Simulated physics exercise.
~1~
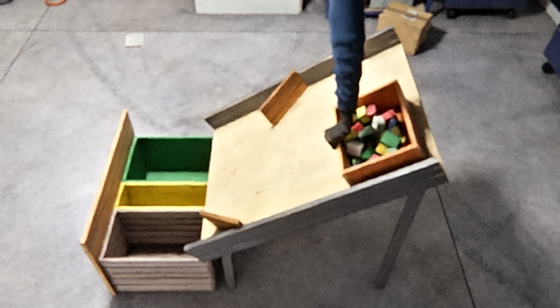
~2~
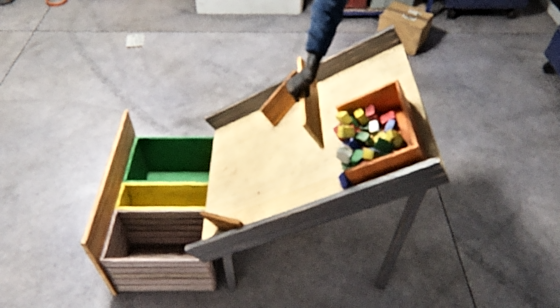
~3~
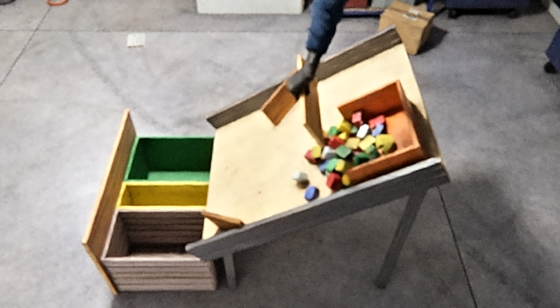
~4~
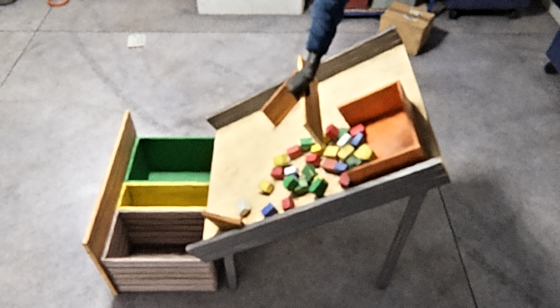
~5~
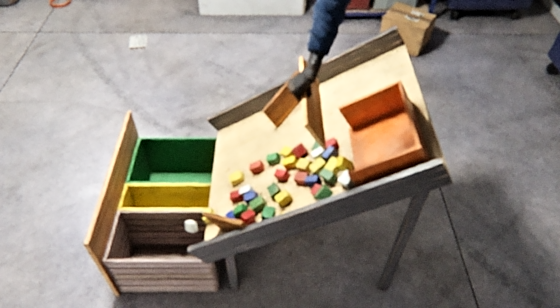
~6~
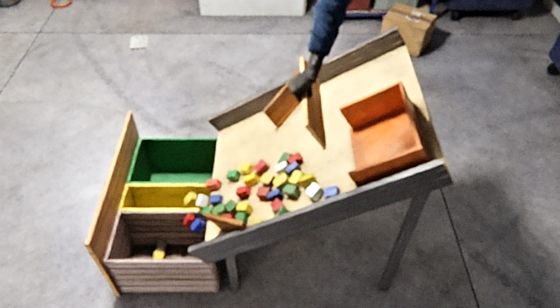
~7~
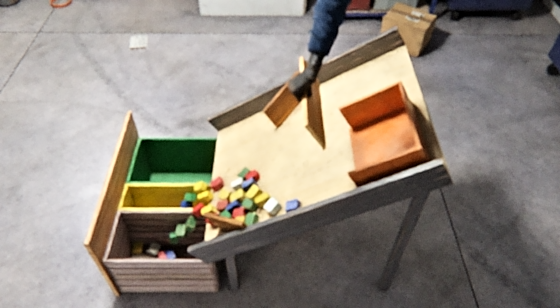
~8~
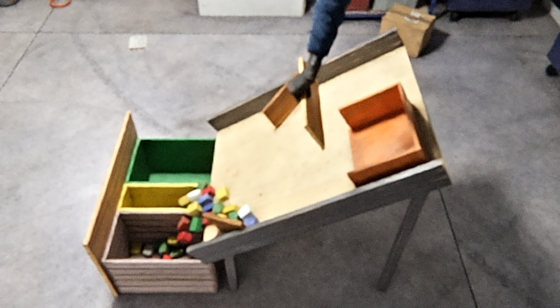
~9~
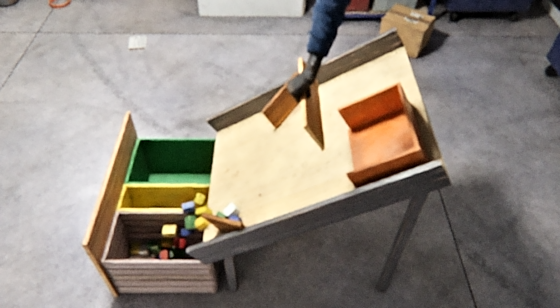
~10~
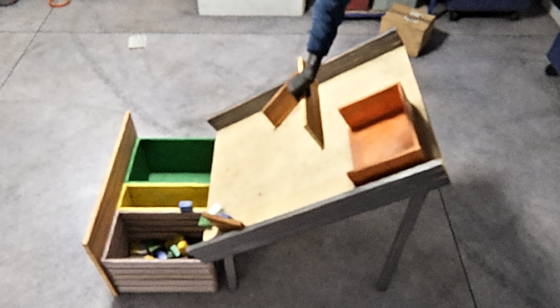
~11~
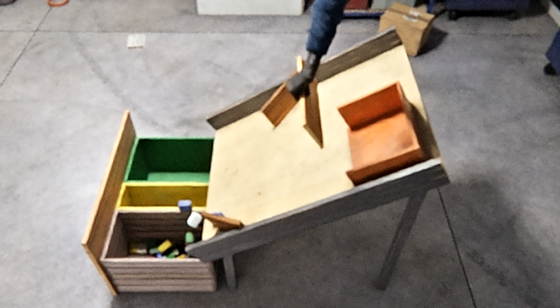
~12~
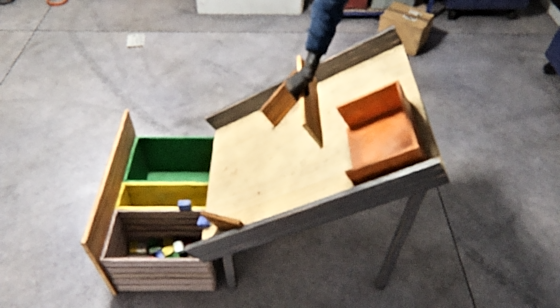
The video shows a gloved hand lifting a wooden gate on a sloped table, releasing colorful blocks from an orange pen to slide down leftward, most dropping into the nearest wooden tote and others toward the yellow tub, while the green bin appears empty and the pen is left bare.
